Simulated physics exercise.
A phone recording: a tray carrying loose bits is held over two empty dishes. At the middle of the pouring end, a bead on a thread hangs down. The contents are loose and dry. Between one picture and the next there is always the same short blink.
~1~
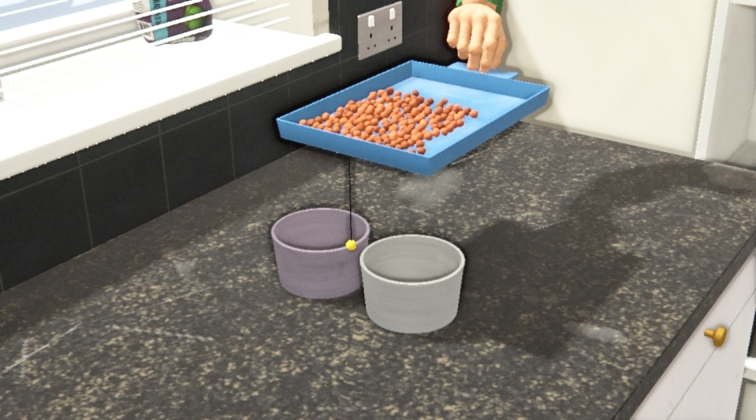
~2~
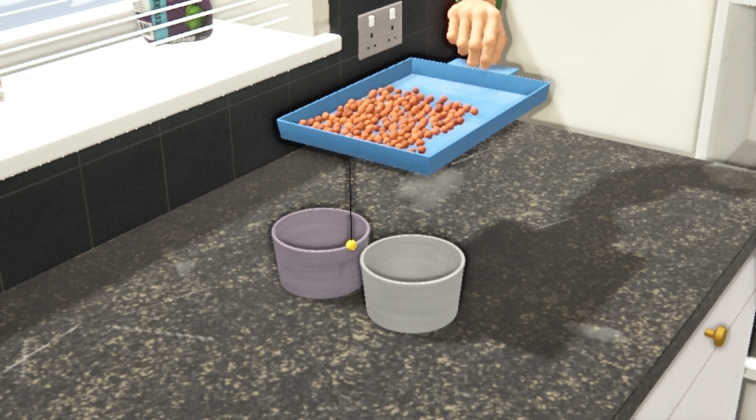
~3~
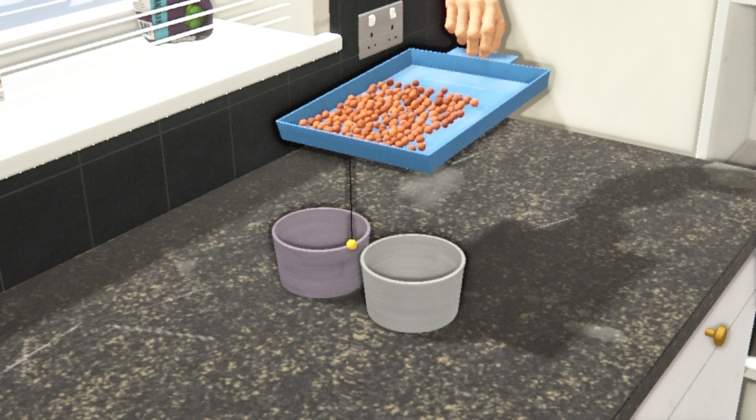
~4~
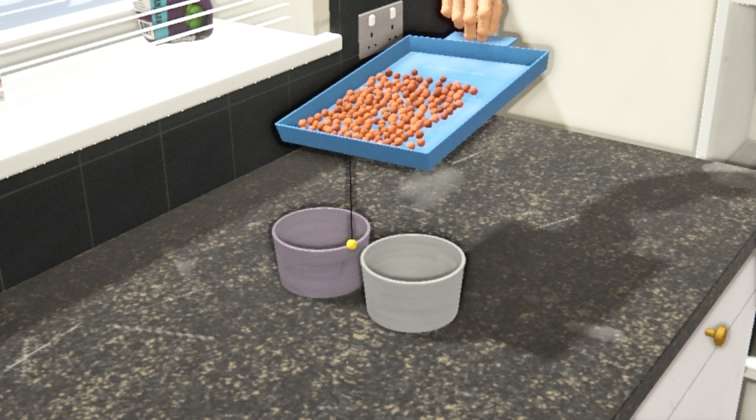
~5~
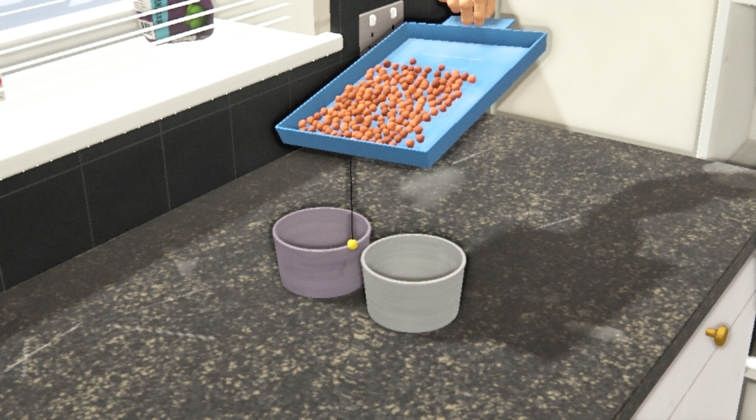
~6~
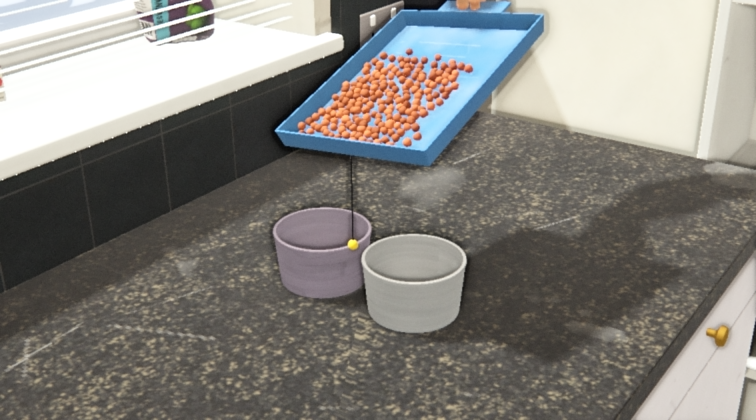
On a kitchen counter, a hand raises the far end of a blue tray of pellets.
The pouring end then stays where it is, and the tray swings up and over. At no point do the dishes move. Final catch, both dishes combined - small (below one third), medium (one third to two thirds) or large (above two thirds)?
Small.
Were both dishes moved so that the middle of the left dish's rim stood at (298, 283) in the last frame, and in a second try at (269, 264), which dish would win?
Try one: The leftmost one; try two: The leftmost one.
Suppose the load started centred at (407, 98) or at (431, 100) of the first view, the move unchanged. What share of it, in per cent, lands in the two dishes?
Try 1: 20 %; try 2: 20 %.
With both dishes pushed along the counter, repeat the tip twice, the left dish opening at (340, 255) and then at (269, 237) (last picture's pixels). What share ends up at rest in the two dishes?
The first position comes out at 30 per cent, the other at 60 per cent.
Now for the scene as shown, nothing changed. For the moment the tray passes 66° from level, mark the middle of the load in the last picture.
Its middle sits at about pixel (337, 98).
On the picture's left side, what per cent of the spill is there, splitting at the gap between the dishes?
Near 100 in a hundred.
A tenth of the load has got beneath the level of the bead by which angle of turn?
Reading: Some 115°.
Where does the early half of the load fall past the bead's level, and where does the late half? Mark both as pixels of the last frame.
The opening part goes through (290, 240); what follows goes through (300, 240).
Shortly afterwards, tray tipped steeply; all but a few on the tray; only a few in the air.
Next, tray tipped past a quarter turn; all but a few on the tray; only a few outside both; a little in the air.
Some moments later, tray tipped past a quarter turn; a little in the left dish; the bulk outside both.
In the end, tray tipped past a quarter turn; none at all in the right dish; a little in the left dish; the bulk outside both.
